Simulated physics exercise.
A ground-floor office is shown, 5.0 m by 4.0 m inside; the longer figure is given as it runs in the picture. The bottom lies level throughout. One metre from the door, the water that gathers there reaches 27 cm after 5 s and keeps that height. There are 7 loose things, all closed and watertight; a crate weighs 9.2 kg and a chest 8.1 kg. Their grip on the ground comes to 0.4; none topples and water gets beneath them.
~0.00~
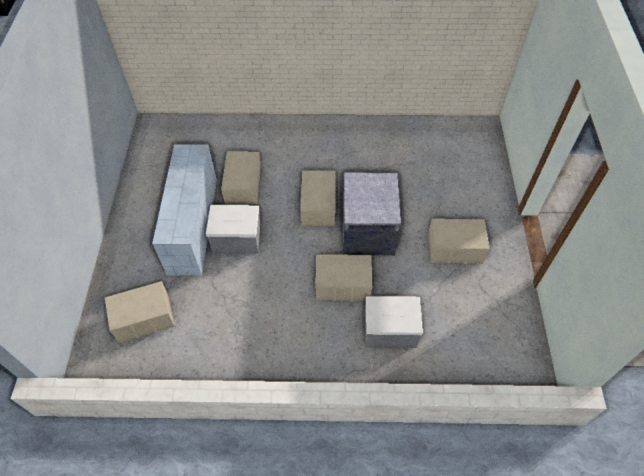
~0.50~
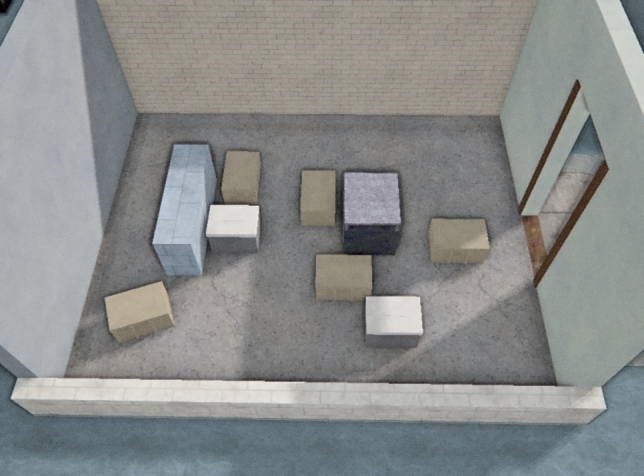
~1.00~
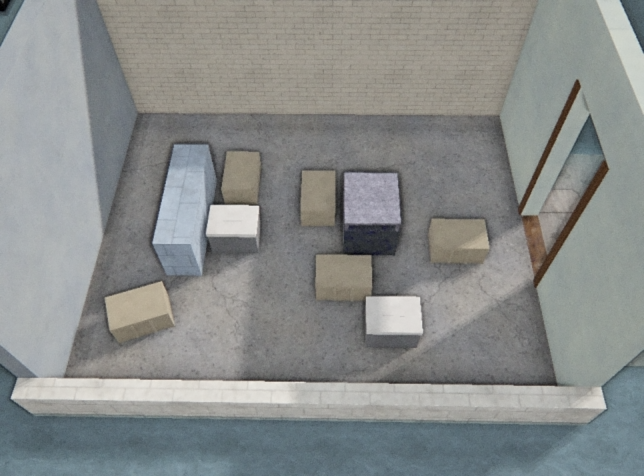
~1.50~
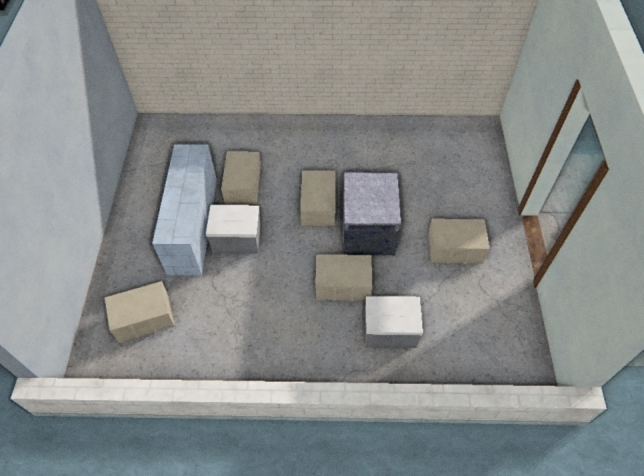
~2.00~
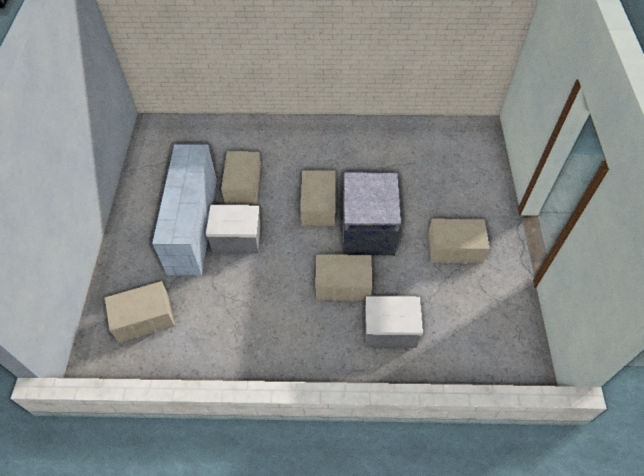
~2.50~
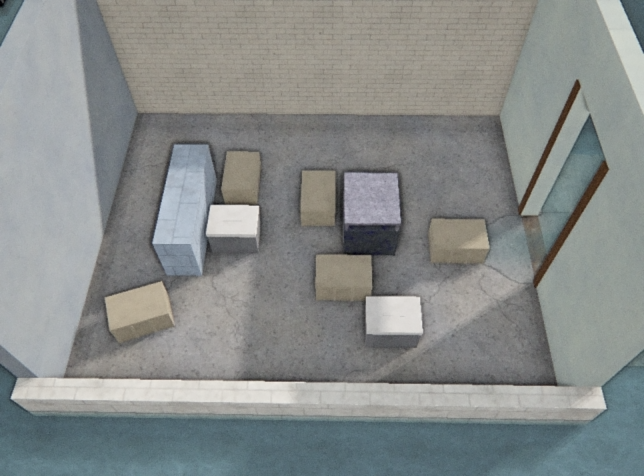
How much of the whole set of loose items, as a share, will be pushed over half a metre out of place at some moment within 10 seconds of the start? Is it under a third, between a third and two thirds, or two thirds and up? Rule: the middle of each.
Middle band.
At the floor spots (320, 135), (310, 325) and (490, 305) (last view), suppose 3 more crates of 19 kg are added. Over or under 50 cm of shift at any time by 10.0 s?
Well, it goes above, above, below.
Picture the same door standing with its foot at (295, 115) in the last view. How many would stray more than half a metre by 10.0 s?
Count: 5.
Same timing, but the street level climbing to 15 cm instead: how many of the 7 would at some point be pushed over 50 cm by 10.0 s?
2.
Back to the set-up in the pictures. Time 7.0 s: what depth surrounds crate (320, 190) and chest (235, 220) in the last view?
Some 1 cm at the first, some 1 cm at the second.
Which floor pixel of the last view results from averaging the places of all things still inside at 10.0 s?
Roughly at (208, 243).
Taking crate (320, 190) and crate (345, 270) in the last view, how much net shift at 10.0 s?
One is off by 0 cm, the other by 120 cm, in the order asked.
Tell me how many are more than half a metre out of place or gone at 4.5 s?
0.
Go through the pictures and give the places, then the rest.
A crate at (136, 305), on the bottom; a chest at (233, 220), on the bottom; 0.0 m2 under water; 0 of 7 have shifted, in the first frame.
A crate at (136, 305) rests on the ground; a chest at (233, 220), on the bottom; water covers 0.0 m2; 0 of 7 have shifted, in the second frame.
A crate at (136, 305) rests on the ground; a chest at (233, 220), on the bottom; 0.0 m2 under water; 0 of 7 have shifted, in the third frame.
A crate at (136, 305) rests on the ground; a chest at (233, 220), on the bottom; 0.0 m2 under water; 0 of 7 have shifted, in the fourth frame.
A crate at (136, 305) rests on the ground; a chest at (233, 220) rests on the ground; water covers 0.0 m2; 0 of 7 have shifted, in the fifth frame.
A crate at (136, 305), on the bottom; a chest at (233, 220), on the bottom; 0.4 m2 under water; 0 of 7 have shifted, in the sixth frame.
After 3.5 s 0 of 7 are over 50 cm from their spots; 0 afloat.
After 4.5 s 0 of 7 are over 50 cm from their spots; 0 afloat.
After 7.0 s 3 of 7 are over 50 cm from their spots; 2 afloat.
After 10.0 s 4 of 7 are over 50 cm from their spots, and 4 have been at some point; 4 afloat.
